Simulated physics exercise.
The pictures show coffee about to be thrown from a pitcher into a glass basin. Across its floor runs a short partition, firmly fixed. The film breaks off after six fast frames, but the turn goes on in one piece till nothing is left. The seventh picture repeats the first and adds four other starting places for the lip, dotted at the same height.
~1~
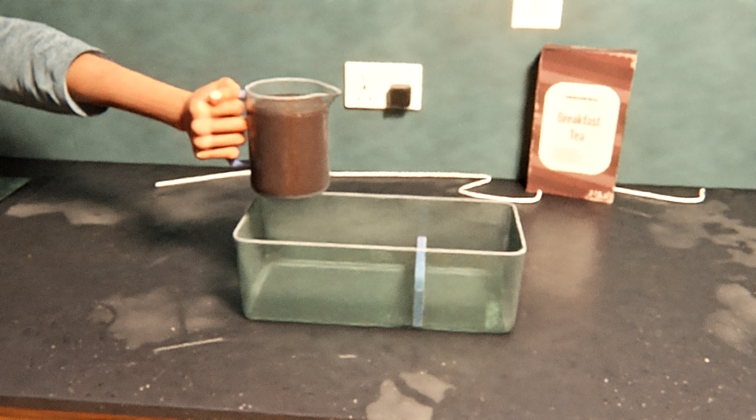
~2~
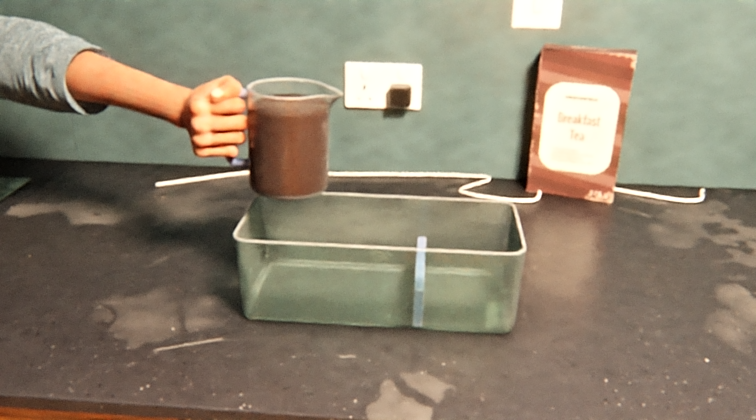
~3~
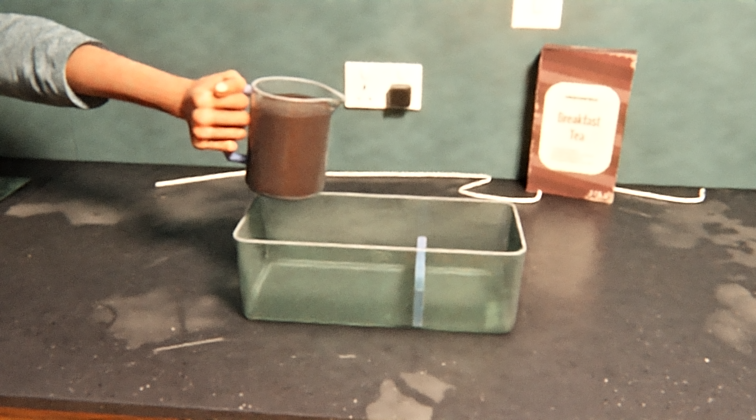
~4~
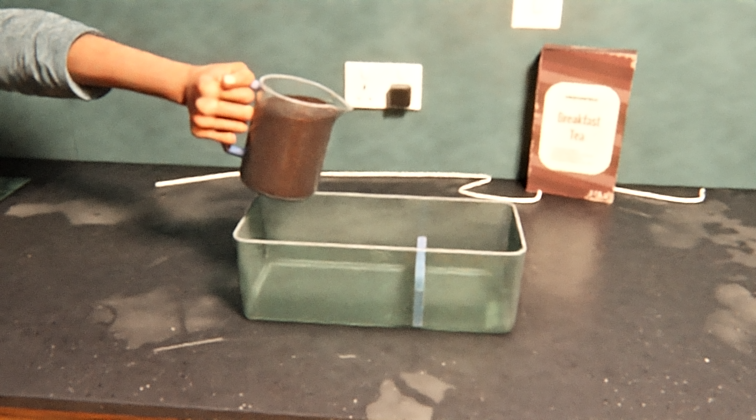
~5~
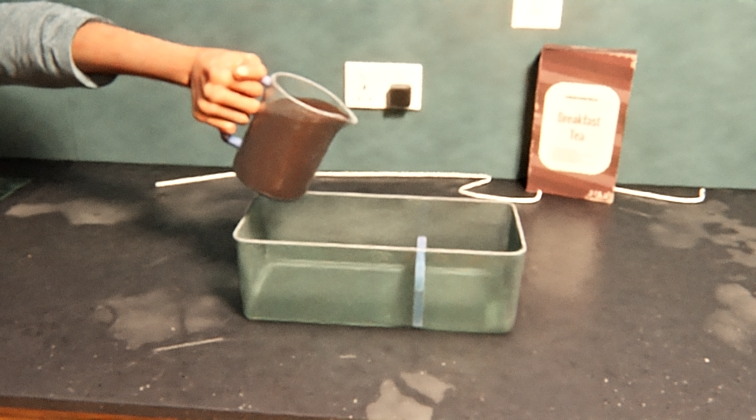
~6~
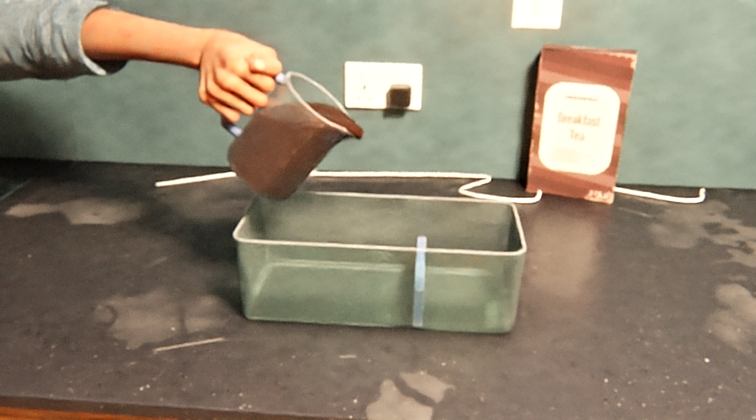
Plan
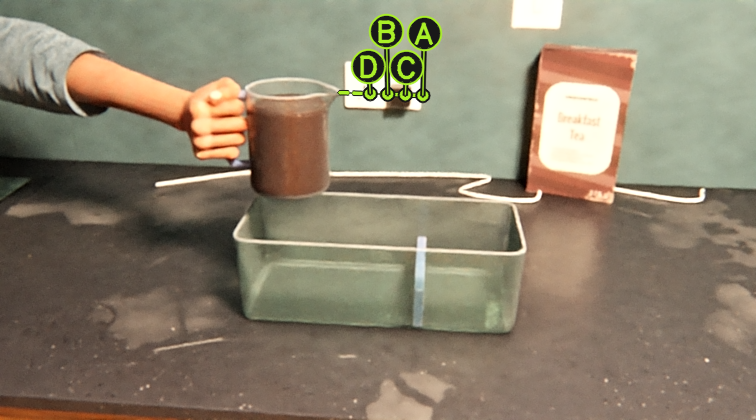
At first a hand holds a clear pitcher of dark brown liquid upright above the left part of an empty glass basin with a short partition. The hand then tilts the pitcher steadily to the right, and the liquid reaches the lip, while the basin stays still.
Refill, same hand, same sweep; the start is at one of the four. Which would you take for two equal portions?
B.
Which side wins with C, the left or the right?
More ends on the right.
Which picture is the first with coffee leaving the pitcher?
Picture 6.
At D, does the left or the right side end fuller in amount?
More ends on the left.
On the marked copy, A at (422, 95); B at (387, 94); C at (405, 94); D at (370, 93).
With A, about 12 % ends left of the wall and 86 % right of it.
With B, about 52 % ends left of the wall and 47 % right of it.
With C, about 23 % ends left of the wall and 75 % right of it.
With D, about 77 % ends left of the wall and 20 % right of it; 3 % is lost outside.
